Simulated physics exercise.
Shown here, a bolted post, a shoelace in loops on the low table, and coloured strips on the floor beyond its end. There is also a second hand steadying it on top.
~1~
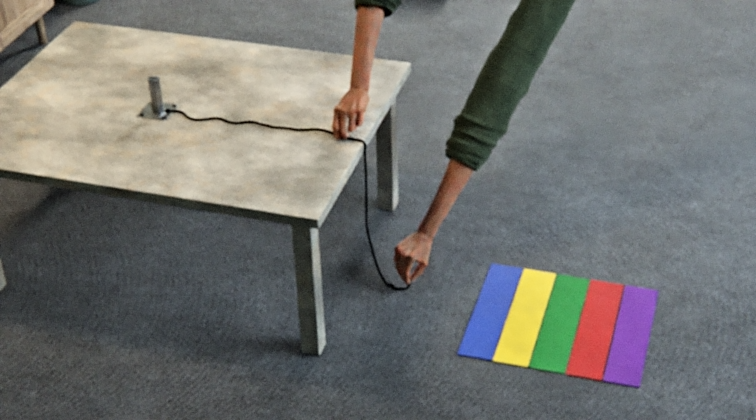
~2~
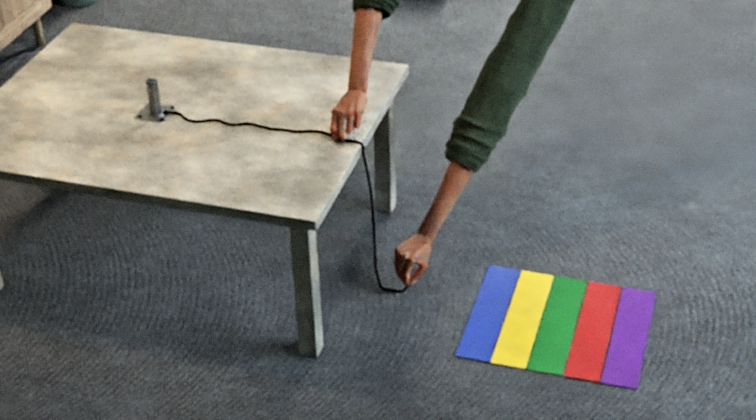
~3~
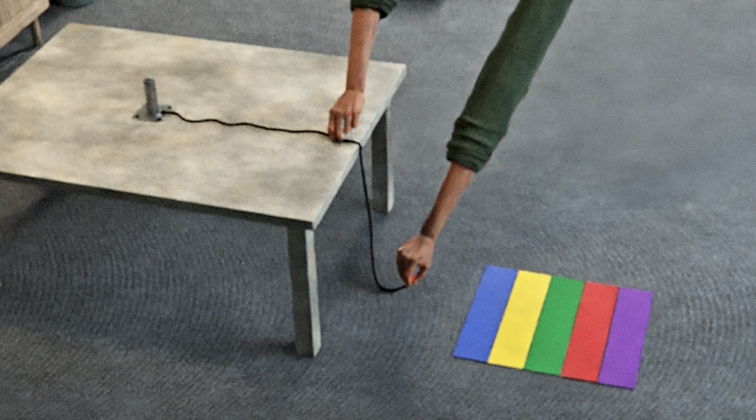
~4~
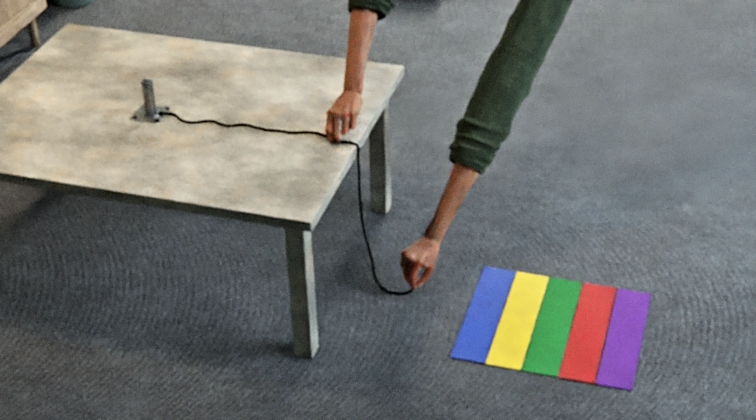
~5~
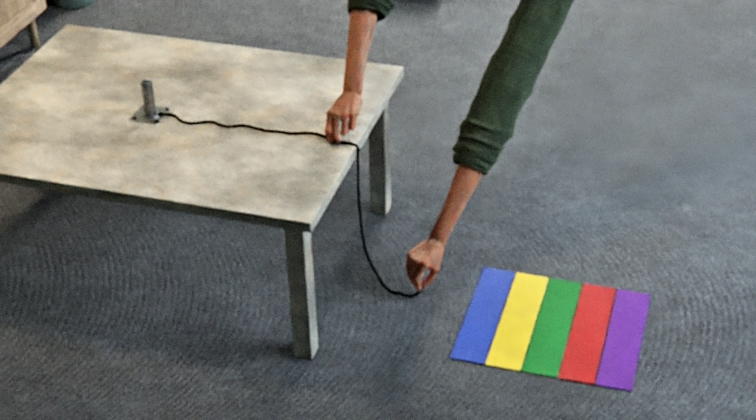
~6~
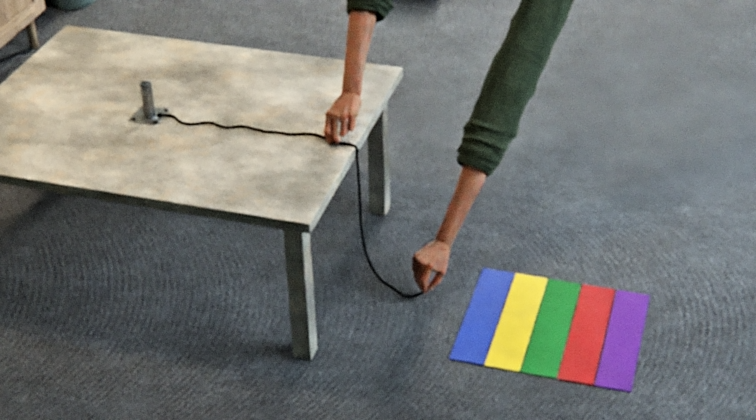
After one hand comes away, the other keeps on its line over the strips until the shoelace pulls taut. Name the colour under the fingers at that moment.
Yellow.
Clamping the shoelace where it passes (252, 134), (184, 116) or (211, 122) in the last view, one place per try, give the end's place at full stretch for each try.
(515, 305), (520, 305) and (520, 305).
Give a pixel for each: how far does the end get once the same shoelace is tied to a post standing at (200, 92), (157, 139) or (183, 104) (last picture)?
Results per try: (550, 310); (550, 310); (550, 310).
Soon after, end near (468, 296); over blue.
Then, end near (501, 301); over blue.
At full stretch, end near (521, 305); over yellow. The yellow one.
